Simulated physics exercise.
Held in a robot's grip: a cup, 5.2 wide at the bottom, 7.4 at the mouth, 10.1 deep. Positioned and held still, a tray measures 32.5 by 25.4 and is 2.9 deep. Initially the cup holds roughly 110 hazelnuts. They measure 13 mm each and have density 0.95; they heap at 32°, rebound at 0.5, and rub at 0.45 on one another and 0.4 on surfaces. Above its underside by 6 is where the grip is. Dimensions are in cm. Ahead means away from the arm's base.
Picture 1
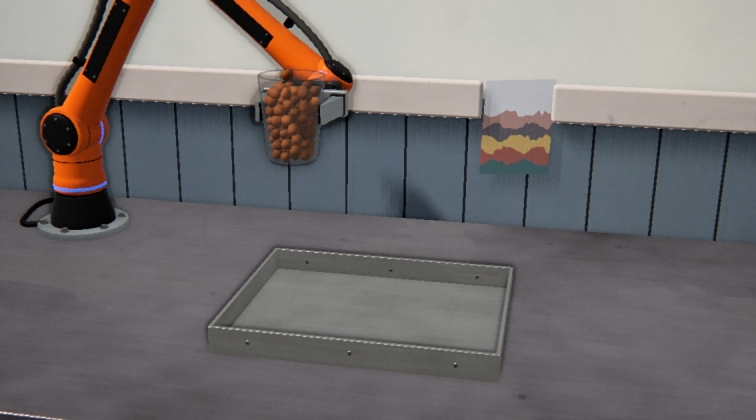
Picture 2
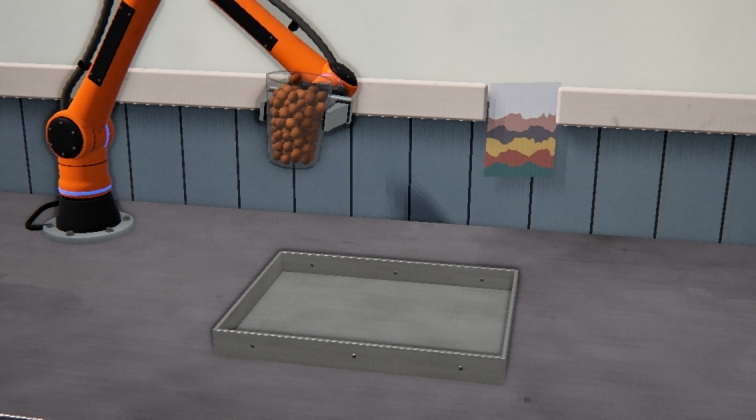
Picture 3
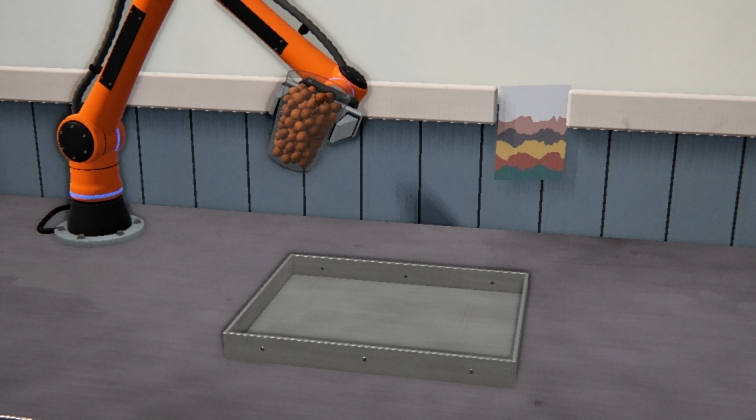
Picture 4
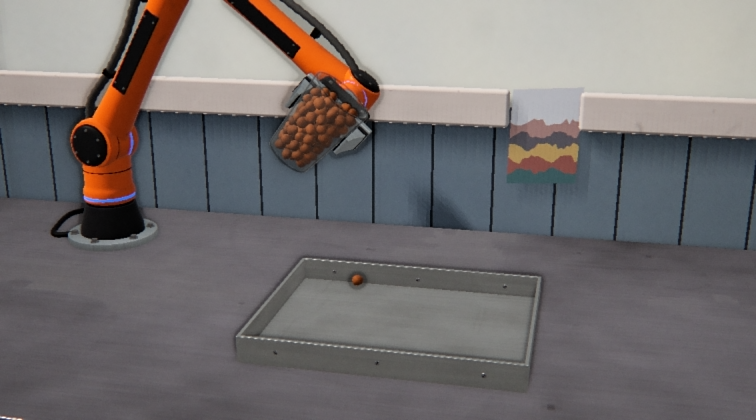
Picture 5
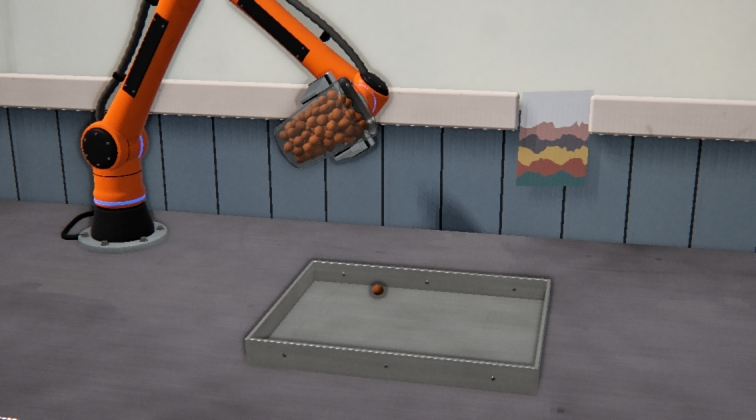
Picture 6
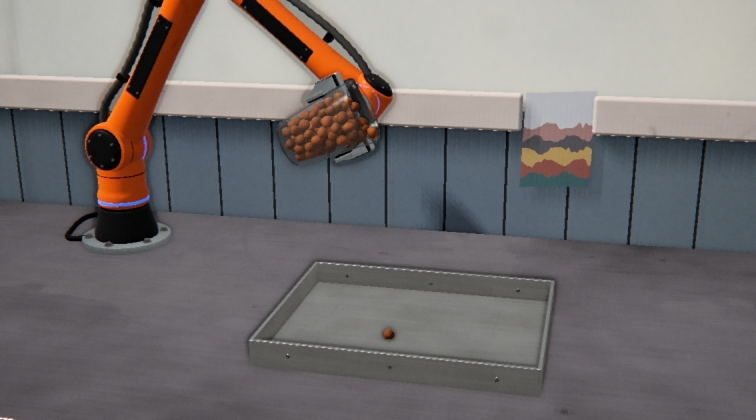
In the video, an orange robot arm holding a clear cup full of brown hazelnuts gradually tilts it to the right above a shallow gray tray, and a single nut drops out and moves across the tray's floor.
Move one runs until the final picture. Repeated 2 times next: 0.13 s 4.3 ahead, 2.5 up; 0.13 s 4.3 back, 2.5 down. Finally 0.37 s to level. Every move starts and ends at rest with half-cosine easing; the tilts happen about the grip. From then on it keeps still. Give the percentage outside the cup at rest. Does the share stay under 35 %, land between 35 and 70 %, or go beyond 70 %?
It lands between 35 and 70 %.
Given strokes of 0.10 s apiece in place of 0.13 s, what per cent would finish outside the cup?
Estimate: Close to 75 percent.
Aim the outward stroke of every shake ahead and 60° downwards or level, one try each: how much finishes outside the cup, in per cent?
First try about 5 %, second try about 45 %.
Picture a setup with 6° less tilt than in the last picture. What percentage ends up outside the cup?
Estimate: Around 50 per cent.
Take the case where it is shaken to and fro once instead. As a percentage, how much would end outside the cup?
Then about 45 per cent.
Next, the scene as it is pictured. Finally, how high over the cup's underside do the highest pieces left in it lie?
Height at rest: Approx. 6.0 cm.
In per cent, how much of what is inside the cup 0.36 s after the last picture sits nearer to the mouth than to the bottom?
Around 35 per cent of it.
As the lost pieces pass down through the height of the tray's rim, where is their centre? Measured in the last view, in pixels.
Estimated centre around (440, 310) in pixels.
Then, 0.36 s on, tilted 64° forward, highest piece 29 above the table; 63 in the cup, 15 in the tray, 34 in flight or on a rim.
Then, 0.71 s on, tilted 30° forward, highest piece 27 above the table; 68 in the tray, 44 in the cup.
Then, 1.09 s on, level, highest piece 26 above the table; 68 in the tray, 44 in the cup.
Then, 2.14 s on, level, highest piece 26 above the table; 68 in the tray, 44 in the cup.
In the end, 68 in the tray, 44 in the cup. That is 61 % outside the cup.
